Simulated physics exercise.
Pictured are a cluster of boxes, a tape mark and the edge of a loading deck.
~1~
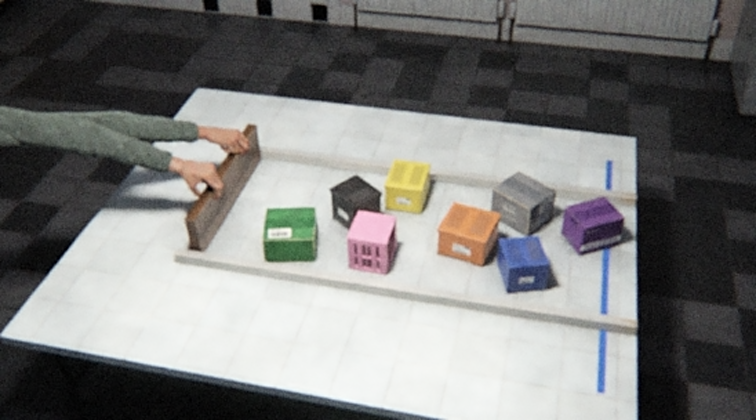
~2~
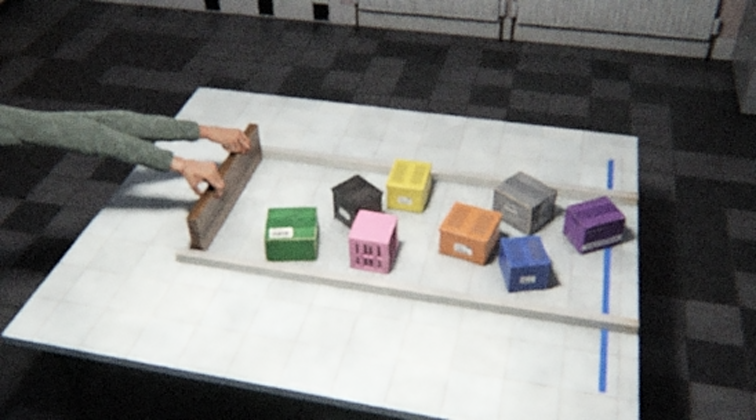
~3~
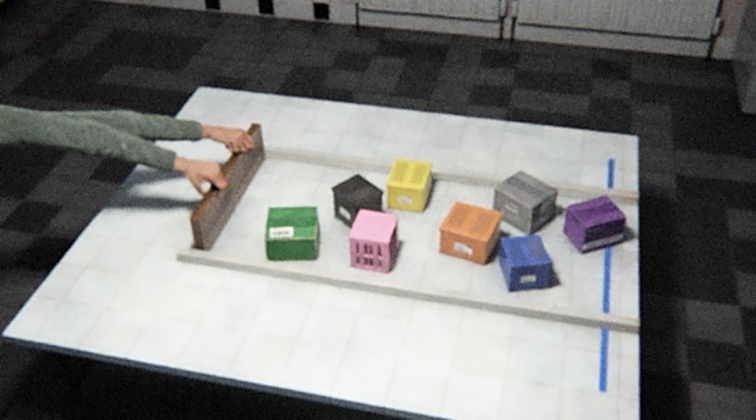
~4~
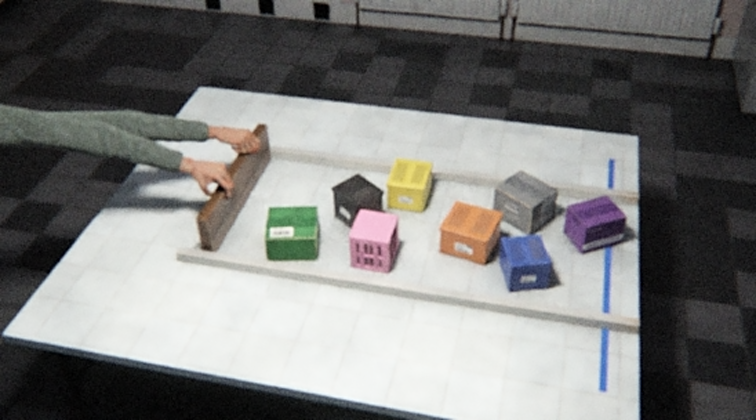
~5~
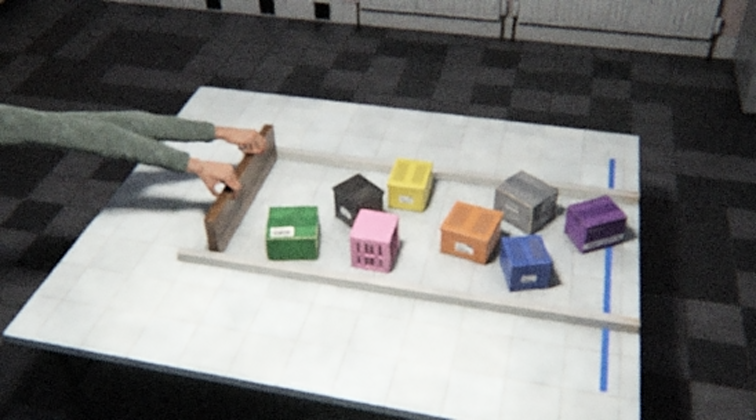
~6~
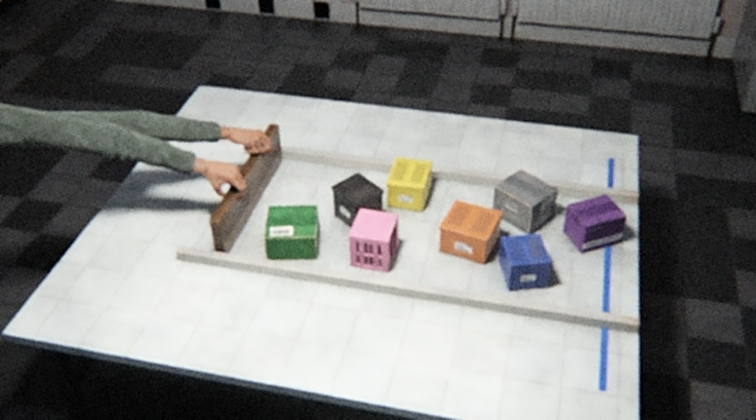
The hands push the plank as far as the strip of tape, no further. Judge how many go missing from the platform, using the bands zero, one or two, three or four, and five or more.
My judgement: Five or more go missing.
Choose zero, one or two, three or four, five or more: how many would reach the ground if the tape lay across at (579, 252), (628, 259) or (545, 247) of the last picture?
Five or more; five or more; either one or two.
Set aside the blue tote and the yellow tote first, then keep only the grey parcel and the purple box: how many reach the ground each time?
You'd get 3 in the first case and 3 in the second one.
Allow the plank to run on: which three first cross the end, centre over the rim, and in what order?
Leading is the blue tote, followed by the purple box and the pink crate in that order.
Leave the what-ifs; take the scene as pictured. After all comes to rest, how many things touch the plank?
It's 3.
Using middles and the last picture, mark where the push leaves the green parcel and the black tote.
In the last picture the green parcel sits at (637, 290) while the black tote sits at (632, 235).
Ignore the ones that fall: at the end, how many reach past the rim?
Answer: 3.
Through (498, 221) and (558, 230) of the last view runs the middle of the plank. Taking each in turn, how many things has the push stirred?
The count reaches 8 first and 8 second.
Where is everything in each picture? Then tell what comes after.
The first frame shows purple box (592, 226); blue tote (522, 265); grey parcel (523, 203); plank (226, 187); tape (606, 258).
The second frame shows blue tote (524, 264); yellow tote (409, 186).
The third frame shows grey parcel (525, 202); plank (231, 186).
The fourth frame shows purple box (594, 225); green parcel (293, 233).
The fifth frame shows blue tote (525, 263); orange tote (471, 233).
The sixth frame shows purple box (594, 224); blue tote (524, 263); grey parcel (525, 201); plank (249, 187); tape (608, 256).
Early on, none off yet; purple box at rest near (594, 224); blue tote at rest near (524, 263); grey parcel at rest near (525, 201).
A while later, none off yet; purple box moving near (596, 224); blue tote travelled about its own width near (590, 272); grey parcel travelled about its own width near (556, 197).
Finally, the number that fall off is five or more; lost, pink crate, orange tote, grey parcel, blue tote and purple box.
